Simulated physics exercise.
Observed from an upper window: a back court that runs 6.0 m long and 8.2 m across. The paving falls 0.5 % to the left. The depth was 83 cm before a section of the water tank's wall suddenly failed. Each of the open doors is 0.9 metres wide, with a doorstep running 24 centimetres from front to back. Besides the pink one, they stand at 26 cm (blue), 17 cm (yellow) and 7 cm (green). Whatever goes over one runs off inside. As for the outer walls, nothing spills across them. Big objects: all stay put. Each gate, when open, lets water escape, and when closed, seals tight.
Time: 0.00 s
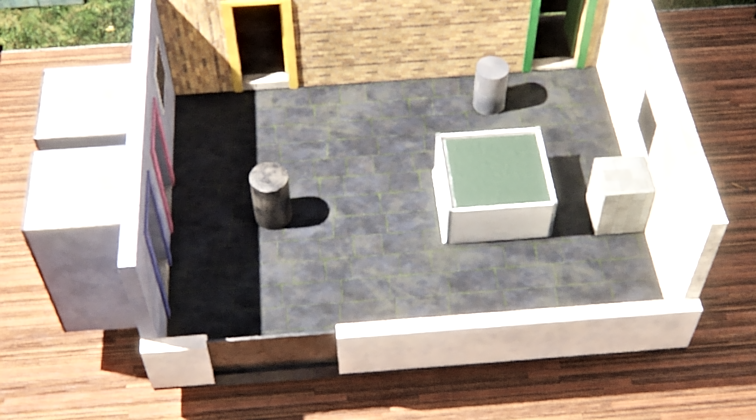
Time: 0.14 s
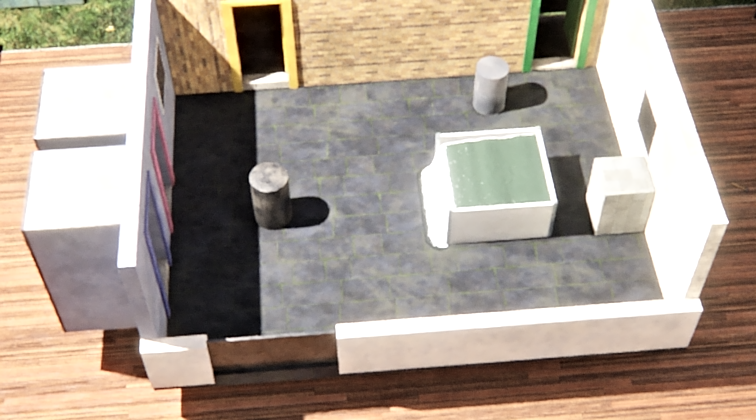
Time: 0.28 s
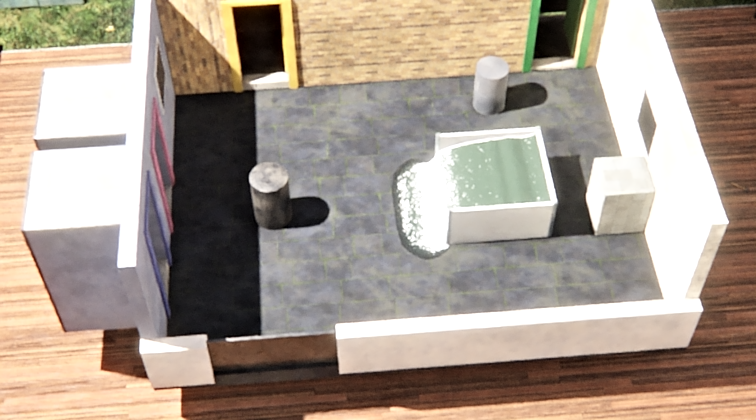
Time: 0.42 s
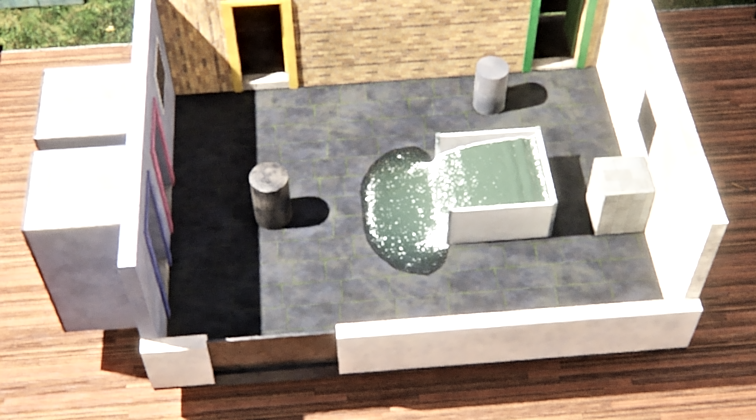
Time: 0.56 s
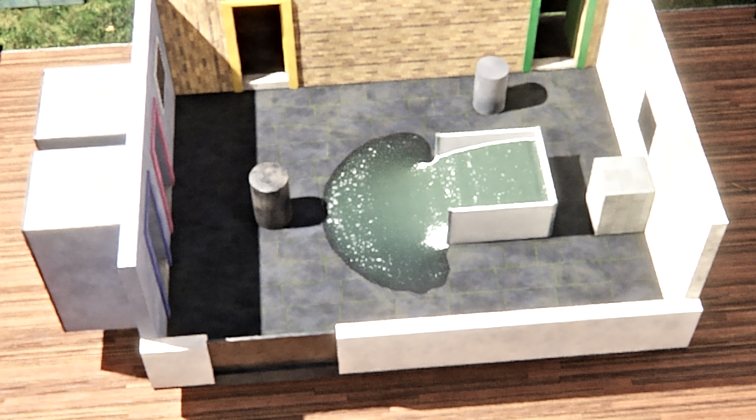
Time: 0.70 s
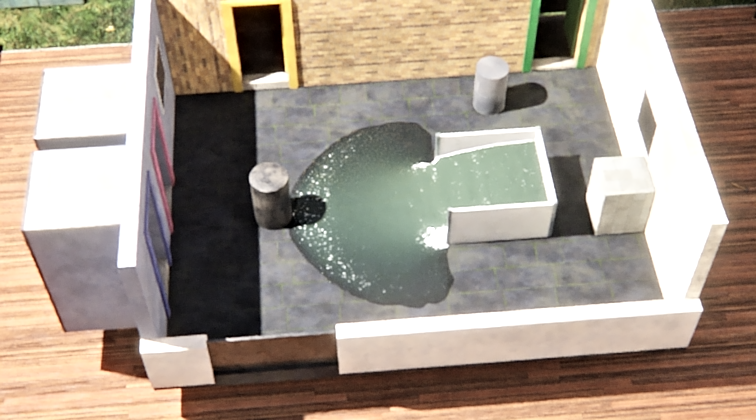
Greenish water pours from the tank's left side and spreads leftward across the grey paving.
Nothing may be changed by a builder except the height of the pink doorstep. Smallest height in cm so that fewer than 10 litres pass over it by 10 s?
I would say 15 cm.
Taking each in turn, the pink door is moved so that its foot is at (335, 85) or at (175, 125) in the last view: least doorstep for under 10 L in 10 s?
You'd want roughly 6.0 cm there first, then roughly 25 cm.
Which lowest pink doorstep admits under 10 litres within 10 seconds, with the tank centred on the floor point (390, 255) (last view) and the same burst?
I'd put it at close to 16 cm.
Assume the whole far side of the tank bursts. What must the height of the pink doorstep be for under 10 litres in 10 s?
Then it needs around 7.5 cm.
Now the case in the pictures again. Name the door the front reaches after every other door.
Last in order comes the green door.
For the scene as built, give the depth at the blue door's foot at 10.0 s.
It works out to about 7.0 centimetres deep.
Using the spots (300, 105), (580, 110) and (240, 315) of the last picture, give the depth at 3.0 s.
That's 3, 0 and 6 cm, in the order given.
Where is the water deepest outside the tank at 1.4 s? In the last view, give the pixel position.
Around pixel (295, 214).
After 1.4 s water covers 40 % of the floor, deepest (39 cm) near (295, 214); 4 cm at the pink door, 0 litres in over its 6 cm doorstep.
After 3.0 s water covers 55 % of the floor, deepest (34 cm) near (175, 124); 13 cm at the pink door, 20 litres in over its 6 cm doorstep.
After 10.0 s water covers 95 % of the floor, deepest (10 cm) near (437, 79); 7 cm at the pink door, 134 litres in over its 6 cm doorstep.
At the pink door as built, the water arrived by 1.4 s and peaked near 17 cm at 5.0 s.
Run again over the same 10 s with other heights there, 19 litres in over 13.5 cm, 3 litres over 18 cm. The limit of 10 litres is kept from about 15 cm up.
